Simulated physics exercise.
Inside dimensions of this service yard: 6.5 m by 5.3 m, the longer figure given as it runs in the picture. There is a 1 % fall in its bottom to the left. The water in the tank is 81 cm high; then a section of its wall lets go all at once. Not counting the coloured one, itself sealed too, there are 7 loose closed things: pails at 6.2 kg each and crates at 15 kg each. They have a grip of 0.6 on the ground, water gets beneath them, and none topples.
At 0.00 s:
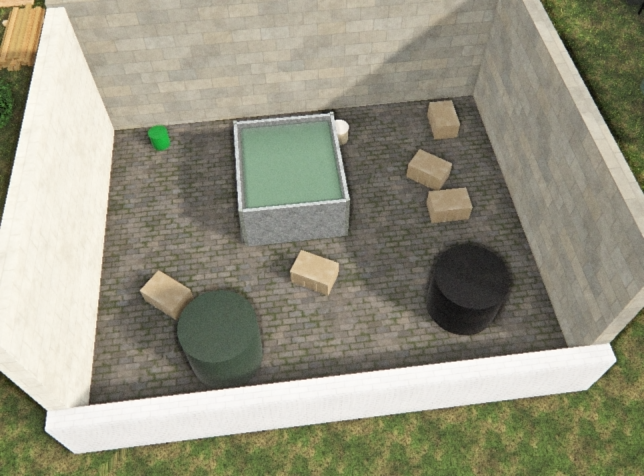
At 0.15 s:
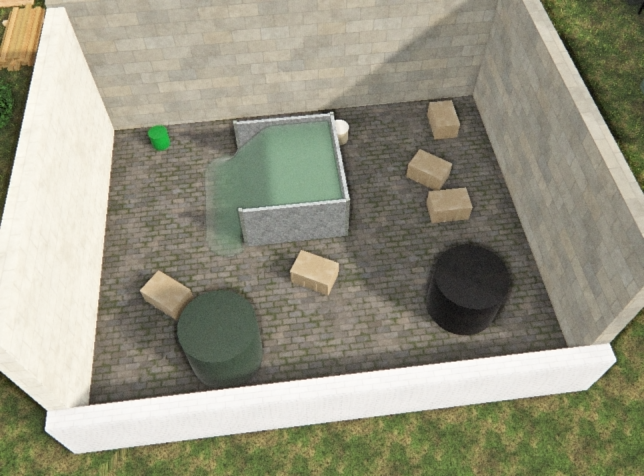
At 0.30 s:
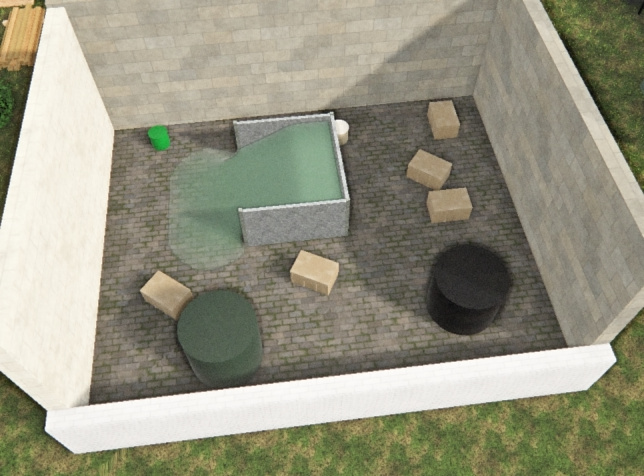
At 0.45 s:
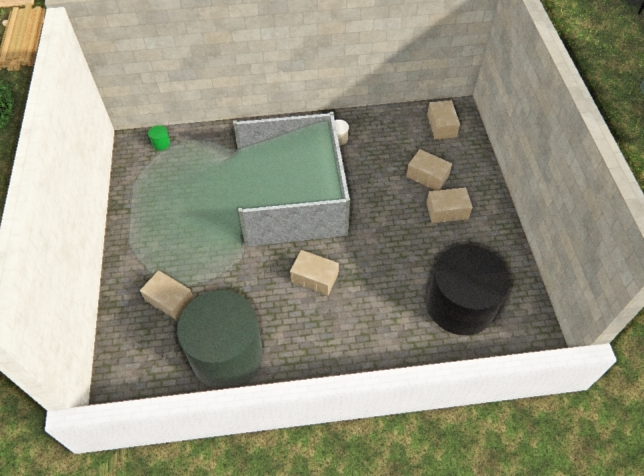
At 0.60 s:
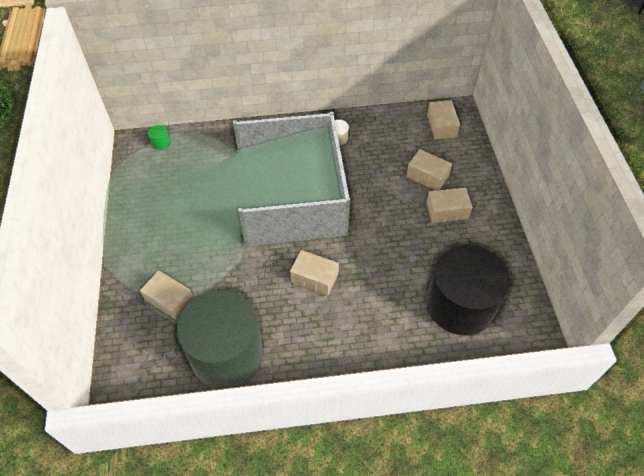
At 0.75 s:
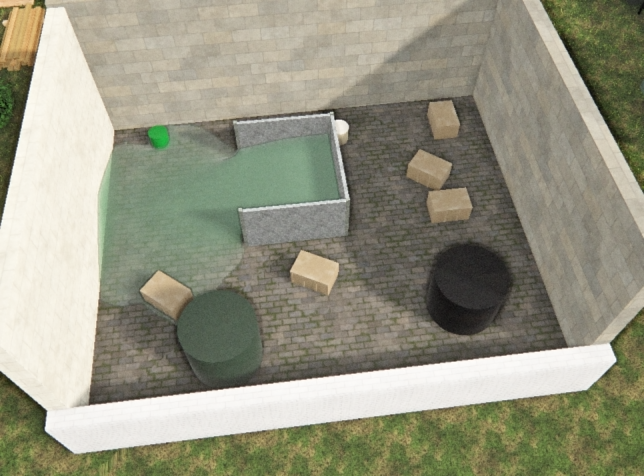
Walled paved yard with water pouring from the open left side of a stone tank and spreading across the paving to the left wall.
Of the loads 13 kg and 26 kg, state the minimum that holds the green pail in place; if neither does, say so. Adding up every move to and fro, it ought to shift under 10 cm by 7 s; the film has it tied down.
Minimum: Neither holds it.
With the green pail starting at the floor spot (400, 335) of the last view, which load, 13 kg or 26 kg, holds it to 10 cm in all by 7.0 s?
Lab note - result: Lighter mass suffices.
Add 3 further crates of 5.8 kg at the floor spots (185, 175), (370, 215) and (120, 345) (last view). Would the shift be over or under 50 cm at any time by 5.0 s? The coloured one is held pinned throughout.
In the given order, I'd say greater, smaller, greater.
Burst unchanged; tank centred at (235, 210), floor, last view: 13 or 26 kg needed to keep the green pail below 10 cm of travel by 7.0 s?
Then the answer is that no option works.
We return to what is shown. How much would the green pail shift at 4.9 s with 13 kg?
Close to 140 centimetres.
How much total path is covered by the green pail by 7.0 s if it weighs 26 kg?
Some 100 cm in all.
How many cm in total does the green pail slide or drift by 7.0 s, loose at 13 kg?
Roughly 200 cm.
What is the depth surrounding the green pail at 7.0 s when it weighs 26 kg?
5 cm, roughly.
After 1.4 s the green pail would be 32 cm from its start with 13 kg and 0 cm from its start with 26 kg; 9 cm of water round it then.
After 3.1 s the green pail would be 135 cm from its start with 13 kg and 86 cm from its start with 26 kg; 14 cm of water round it then.
After 4.9 s the green pail would be 136 cm from its start with 13 kg and 94 cm from its start with 26 kg; 7 cm of water round it then.
After 7.0 s the green pail would be 136 cm from its start with 13 kg and 94 cm from its start with 26 kg; 5 cm of water round it then.
